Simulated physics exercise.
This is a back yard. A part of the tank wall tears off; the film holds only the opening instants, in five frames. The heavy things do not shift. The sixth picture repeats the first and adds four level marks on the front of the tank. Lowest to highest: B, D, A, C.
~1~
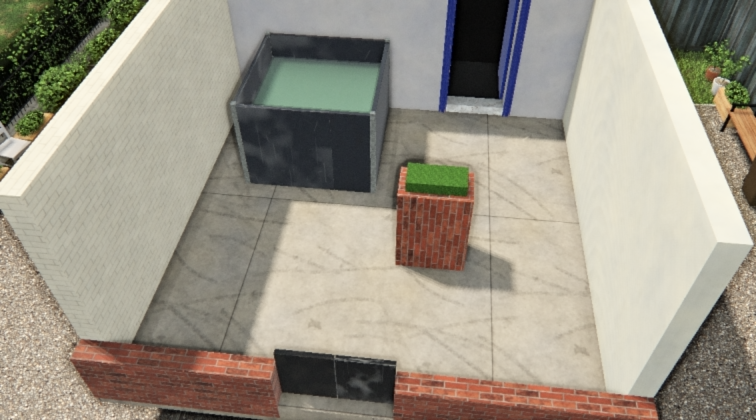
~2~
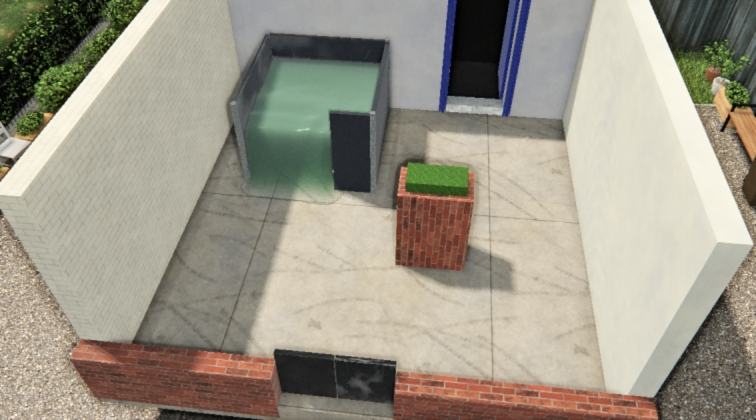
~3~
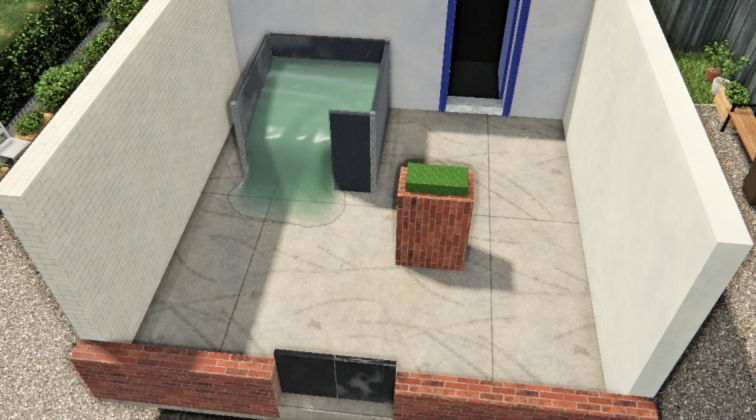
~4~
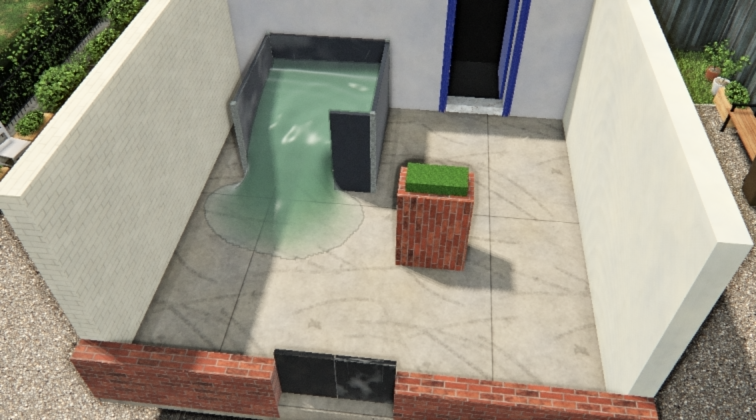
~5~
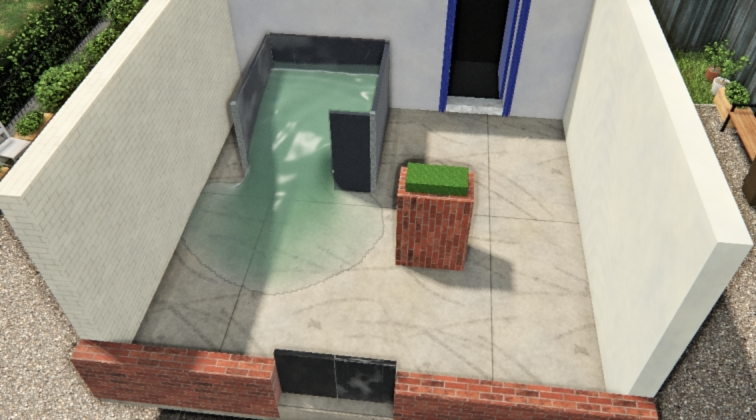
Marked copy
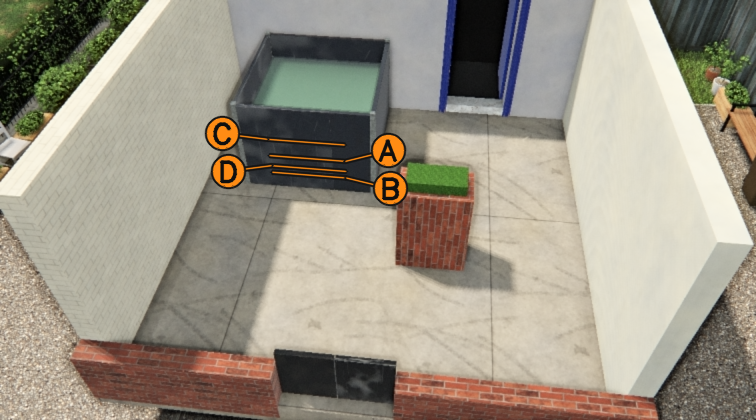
A back yard with a pale paved floor is seen from high above, between cream side walls and a low red-brick front wall with a dark gate. A dark tank of green water stands at the back left, near a blue-framed doorway and a grass-topped brick block. The left part of the tank's front opens, and water pours out, spreading forward in a widening, rounded sheet while the camera stays still.
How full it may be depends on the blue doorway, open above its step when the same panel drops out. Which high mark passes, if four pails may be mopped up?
I would pick mark C.
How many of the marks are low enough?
All four.
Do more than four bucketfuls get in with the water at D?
No, not at all.
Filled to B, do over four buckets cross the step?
No.
On the marked copy, A at (307, 158); B at (309, 175); C at (305, 142); D at (308, 168); from the bottom up B, D, A, C.
For mark A, nothing gets over.
For mark B, nothing gets over.
For mark C, a bucket or two gets in.
For mark D, nothing gets over.
